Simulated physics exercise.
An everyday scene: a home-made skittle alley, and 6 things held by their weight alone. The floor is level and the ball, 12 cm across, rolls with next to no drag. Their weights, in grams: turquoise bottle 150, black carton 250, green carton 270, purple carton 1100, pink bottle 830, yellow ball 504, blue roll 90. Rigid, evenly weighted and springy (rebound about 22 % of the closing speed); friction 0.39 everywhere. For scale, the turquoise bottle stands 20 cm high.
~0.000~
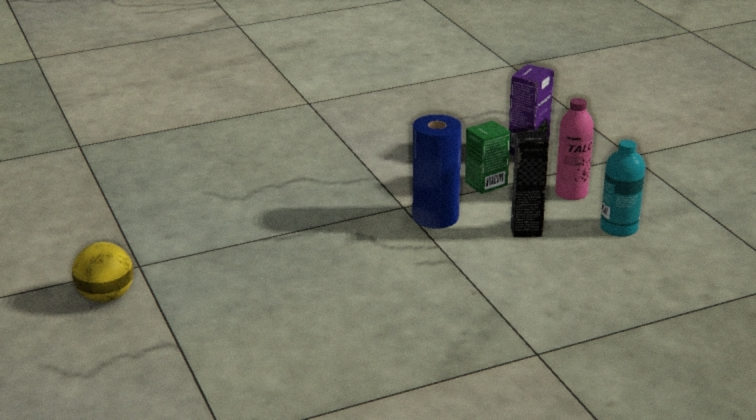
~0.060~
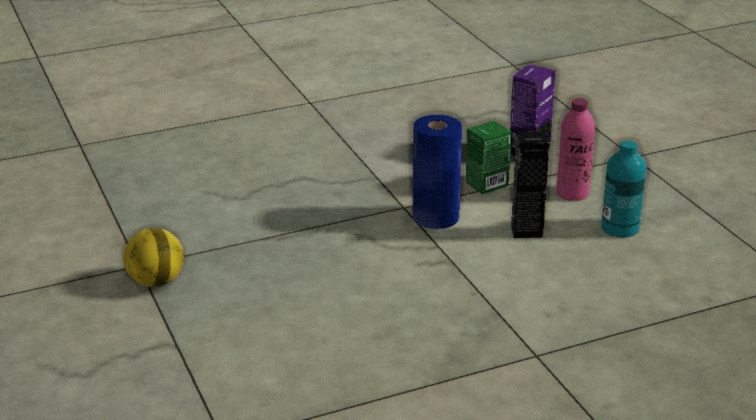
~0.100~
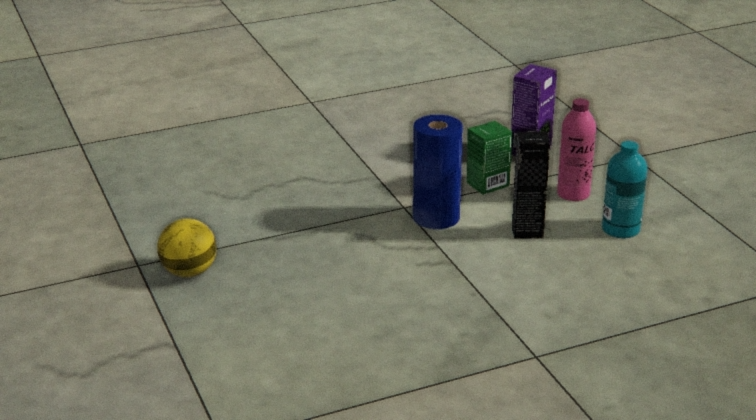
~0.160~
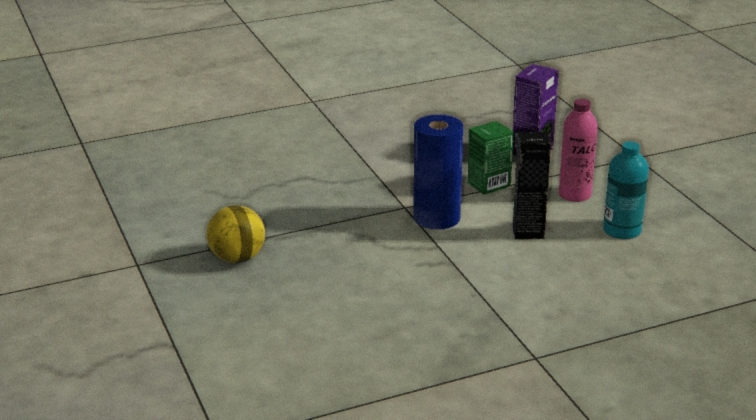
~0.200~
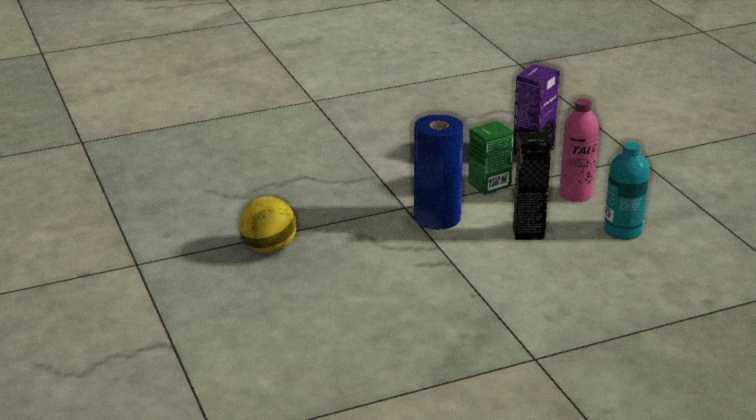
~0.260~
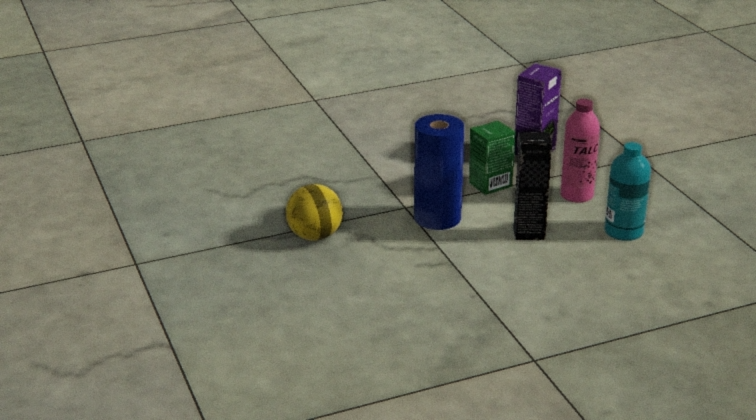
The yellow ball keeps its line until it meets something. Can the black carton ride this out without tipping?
The black carton stays upright.
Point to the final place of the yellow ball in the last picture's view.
At about (556, 151).
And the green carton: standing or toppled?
The green carton falls over.
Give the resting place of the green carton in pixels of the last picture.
At about (610, 154).
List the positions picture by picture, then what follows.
In the first frame, ball has run 0 cm; yellow ball (103, 272); black carton (529, 185).
In the second frame, ball has run 11 cm; yellow ball (154, 258); purple carton (532, 113).
In the third frame, ball has run 18 cm; yellow ball (187, 248); blue roll (437, 172).
In the fourth frame, ball has run 29 cm; yellow ball (236, 234); green carton (490, 158).
In the fifth frame, ball has run 36 cm; yellow ball (268, 226); pink bottle (579, 149).
In the sixth frame, ball has run 47 cm; yellow ball (314, 213); black carton (532, 187).
After 0.46 s, ball has run 80 cm; yellow ball near (447, 174); blue roll 16° off upright.
After 0.66 s, ball has run 95 cm; yellow ball near (500, 154); blue roll 28° off upright; green carton 24° off upright.
After 0.86 s, ball has run 101 cm; yellow ball near (522, 148); green carton 71° off upright; blue roll 37° off upright.
In the end (3.4 s), toppled on the floor, green carton and blue roll; the other 4 under 8 cm from the start. At the end, from the last picture's camera, black carton near (532, 187).
